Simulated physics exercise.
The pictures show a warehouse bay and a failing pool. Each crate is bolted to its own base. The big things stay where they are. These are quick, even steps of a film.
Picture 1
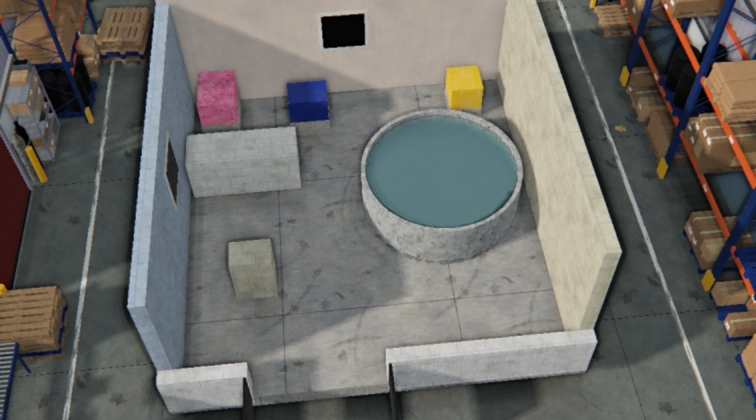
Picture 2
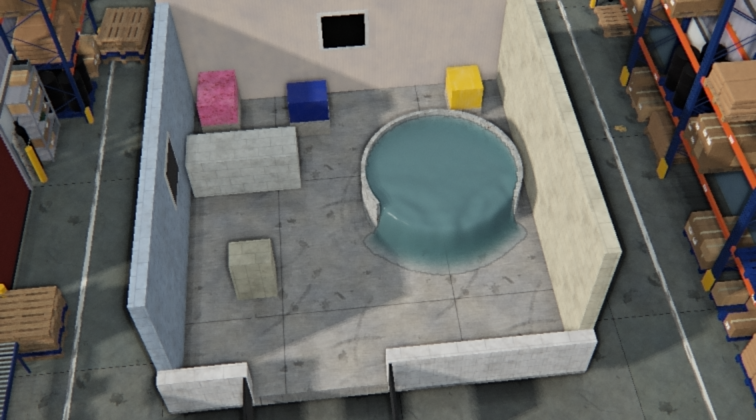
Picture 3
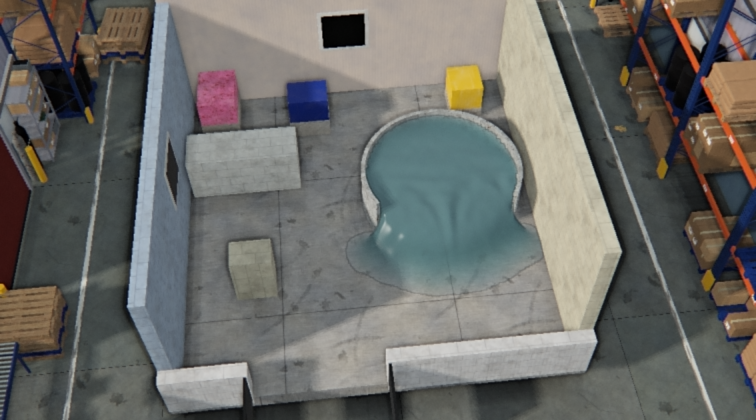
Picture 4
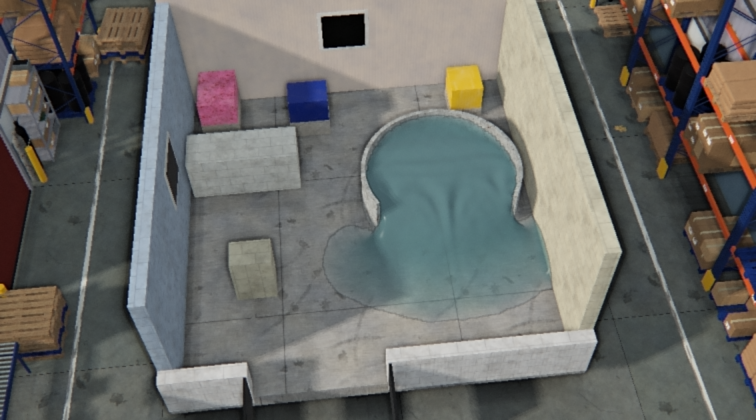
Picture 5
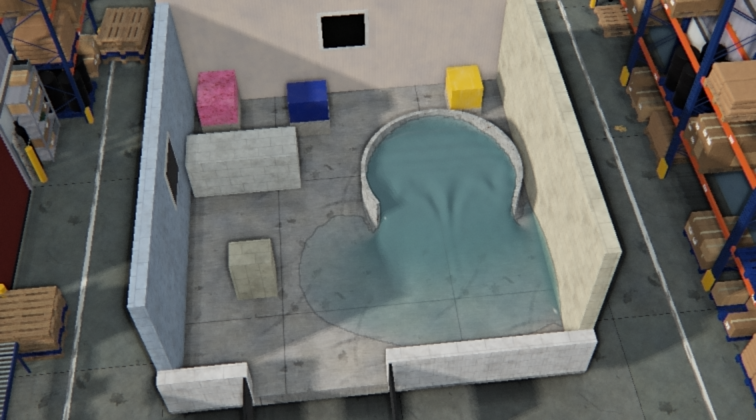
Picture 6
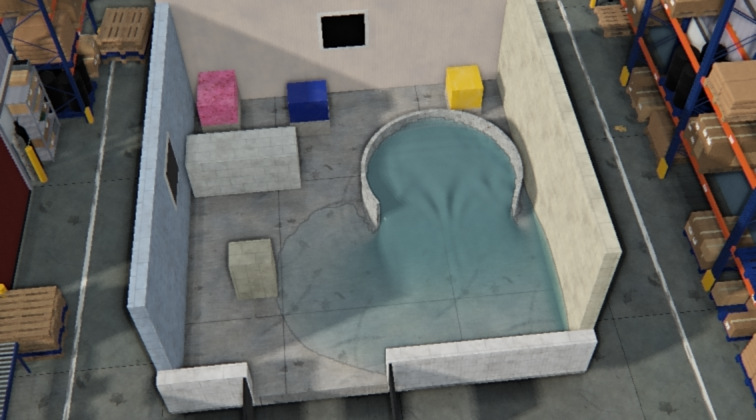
Water burst through the front of a round stone pool in a walled warehouse bay, poured onto the concrete floor, and spread forward and left toward the grey block and along the right wall.
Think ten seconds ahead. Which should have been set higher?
In the end: The yellow crate stays dry; the pink crate stays dry; the blue crate stays dry.
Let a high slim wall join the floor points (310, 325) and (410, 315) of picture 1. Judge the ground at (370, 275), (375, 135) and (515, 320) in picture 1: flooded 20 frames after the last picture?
One after the other: Flooded, no water, covered.
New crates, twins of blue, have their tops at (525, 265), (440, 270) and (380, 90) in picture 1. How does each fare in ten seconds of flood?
As listed: Is soaked, ends up wet, remains dry.
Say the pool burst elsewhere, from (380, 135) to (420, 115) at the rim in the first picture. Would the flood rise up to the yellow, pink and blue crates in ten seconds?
My reading: Yellow is soaked, pink gets wet, blue is topped.
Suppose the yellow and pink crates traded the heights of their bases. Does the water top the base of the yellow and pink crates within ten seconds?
In short: Yellow crate remains dry, pink crate stays dry.
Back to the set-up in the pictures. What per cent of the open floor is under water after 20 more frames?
Roughly 60 per cent.
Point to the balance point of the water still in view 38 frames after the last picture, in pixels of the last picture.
Roughly at (358, 249).
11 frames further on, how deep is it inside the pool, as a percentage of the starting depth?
Close to 32 %.
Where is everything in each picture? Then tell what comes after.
The first picture shows the pool at (441, 170) is whole and still.
In the second picture, the front is at (369, 239), out from the gap at (452, 248).
In the third picture, water pours out at (452, 250) and has run to (350, 251).
In the fourth picture, the front is at (328, 259), out from the gap at (451, 253).
In the fifth picture, water pours out at (451, 253) and has run to (306, 286).
In the sixth picture, water pours out at (451, 254) and has run to (279, 288).
A moment on, water covers 45 % of the floor; the yellow crate not reached, the pink crate not reached, the blue crate not reached.
Next, water covers 50 % of the floor; the yellow crate water round its plinth, the pink crate not reached, the blue crate not reached.
Then, water covers 60 % of the floor; the yellow crate water round its plinth, the pink crate not reached, the blue crate not reached.
Later, water covers 85 % of the floor; the yellow crate water round its plinth, the pink crate water round its plinth, the blue crate water round its plinth.
In the end, water covers 100 % of the floor; the yellow crate stayed above the water, the pink crate stayed above the water, the blue crate stayed above the water.
